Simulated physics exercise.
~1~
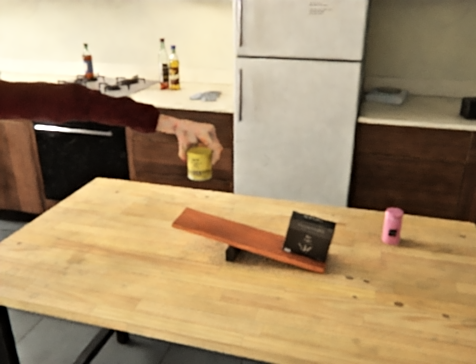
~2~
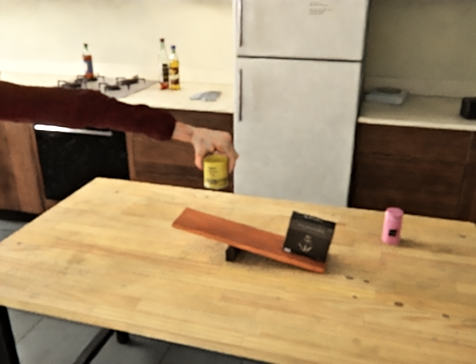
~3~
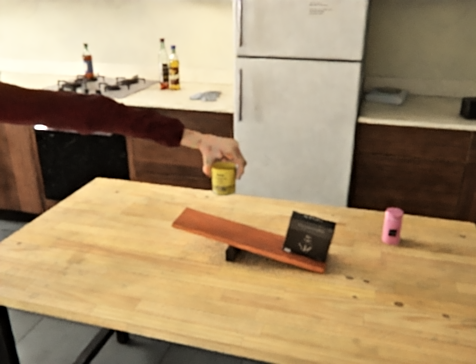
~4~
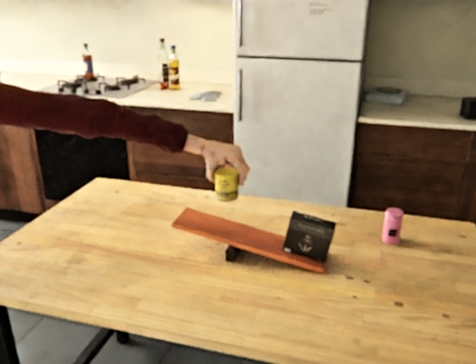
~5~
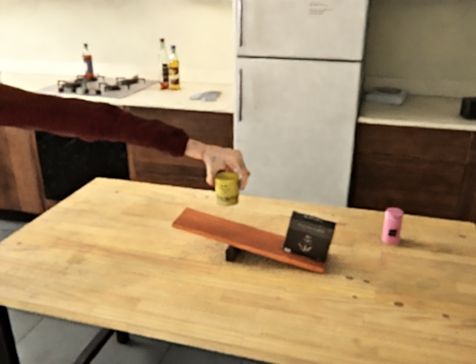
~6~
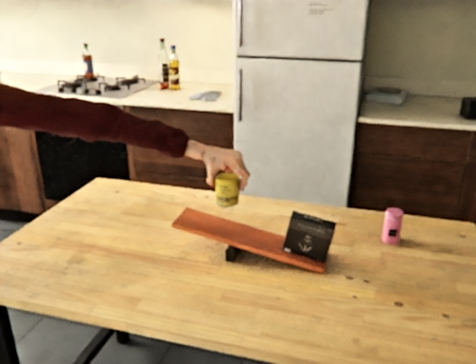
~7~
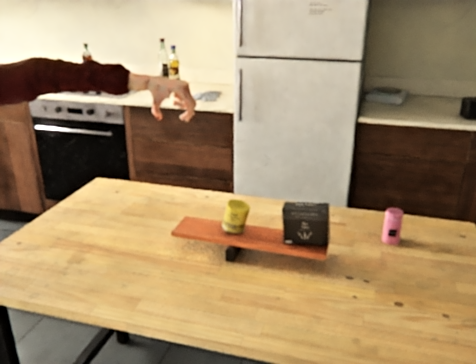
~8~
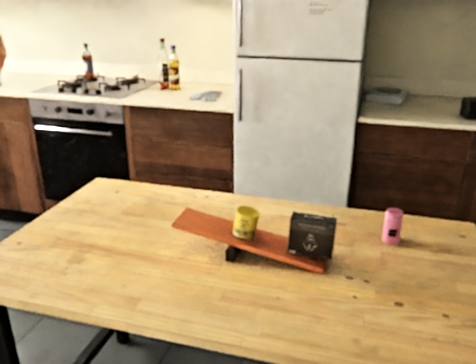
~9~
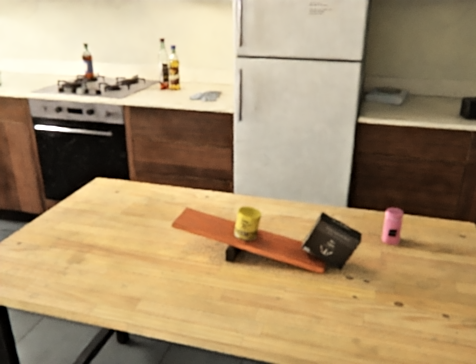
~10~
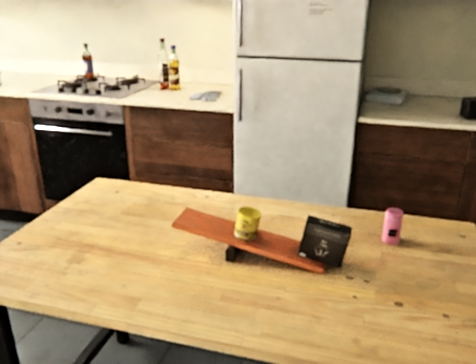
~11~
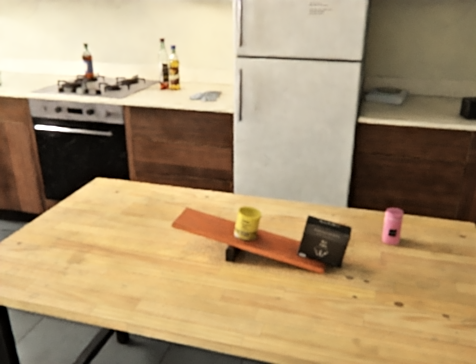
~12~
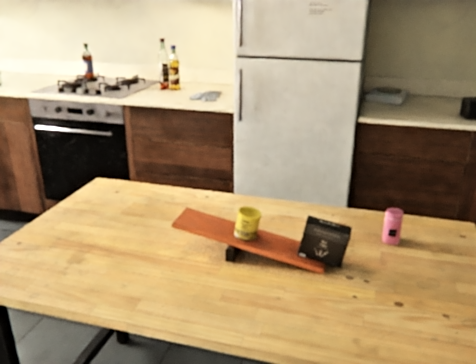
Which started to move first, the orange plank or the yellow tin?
The yellow tin moved first, carried by the hand towards the plank. The orange plank only tipped later, once the hand had let go of the tin.
